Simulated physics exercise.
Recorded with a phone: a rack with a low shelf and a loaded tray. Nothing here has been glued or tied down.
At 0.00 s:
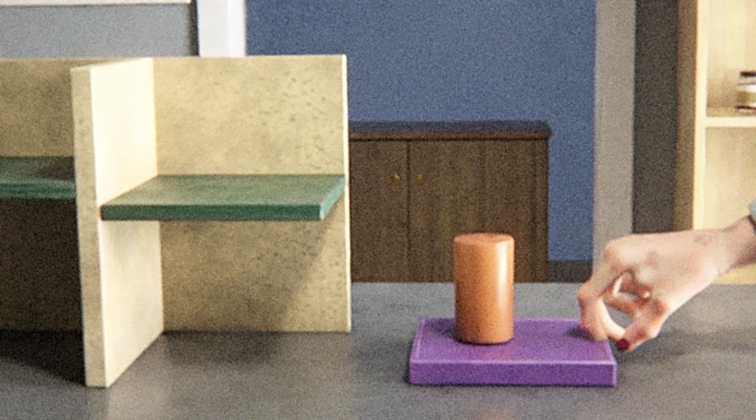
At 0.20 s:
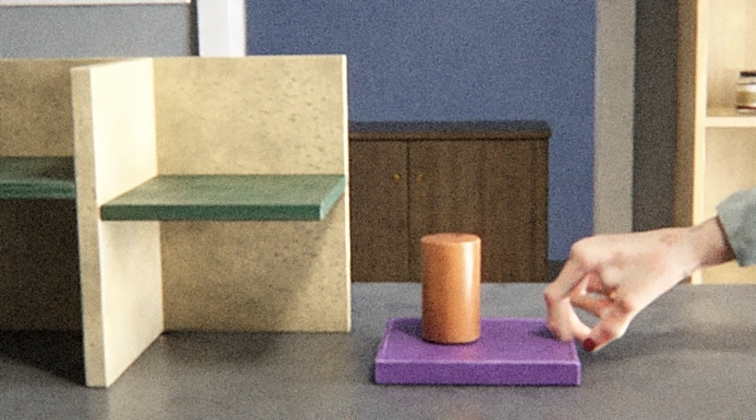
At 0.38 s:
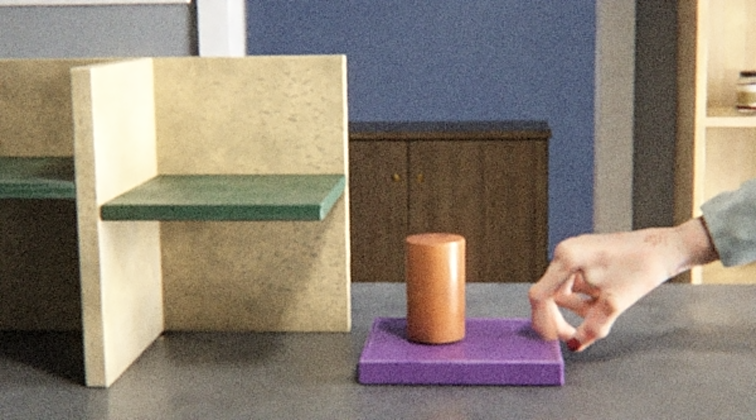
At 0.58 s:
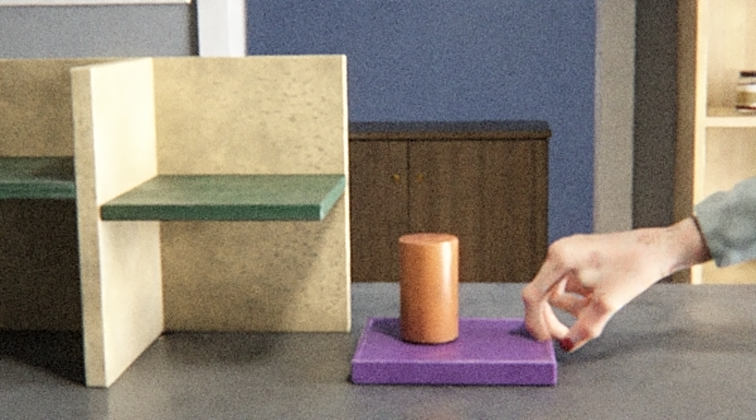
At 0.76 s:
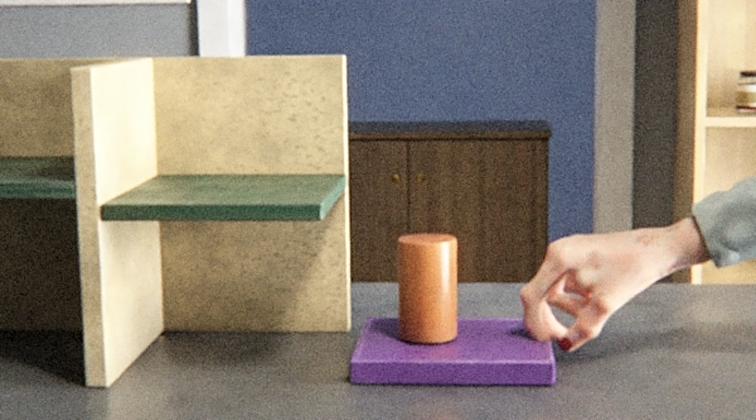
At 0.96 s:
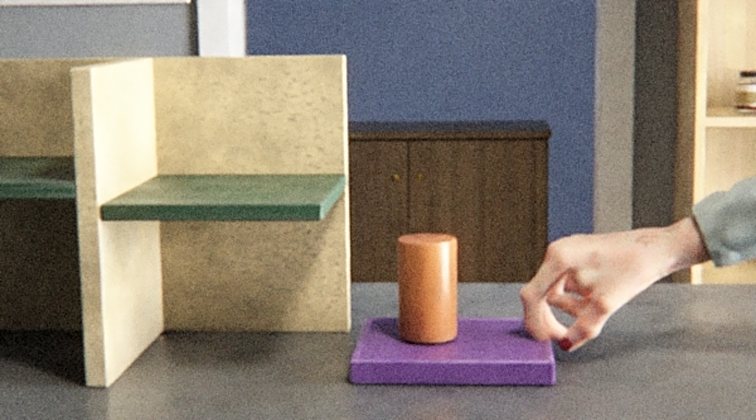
On a grey tabletop, a hand slides a purple tray carrying an orange candle a short way left, then stays almost still.
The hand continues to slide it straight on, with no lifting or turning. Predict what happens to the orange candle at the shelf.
The orange candle goes through untouched.
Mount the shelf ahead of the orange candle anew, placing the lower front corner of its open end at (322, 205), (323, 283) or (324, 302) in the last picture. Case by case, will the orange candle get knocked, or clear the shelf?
Free, hit, hit.
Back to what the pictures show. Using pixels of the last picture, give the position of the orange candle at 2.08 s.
Roughly at (343, 288).
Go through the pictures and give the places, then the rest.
In the first frame, hand sliding it forward; orange candle (484, 288); shelf (122, 212).
In the second frame, hand sliding it forward; orange candle (451, 288); purple tray (477, 349).
In the third frame, hand sliding it forward; orange candle (435, 288); shelf (122, 212).
In the fourth frame, hand sliding it forward; orange candle (429, 288); purple tray (455, 349).
In the fifth frame, hand sliding it forward; orange candle (428, 288); shelf (122, 212).
In the sixth frame, hand sliding it forward; orange candle (428, 288); purple tray (453, 349).
After 2.08 s, orange candle riding along near (344, 289).
In the end (3.7 s), the orange candle passes below, near (221, 288).
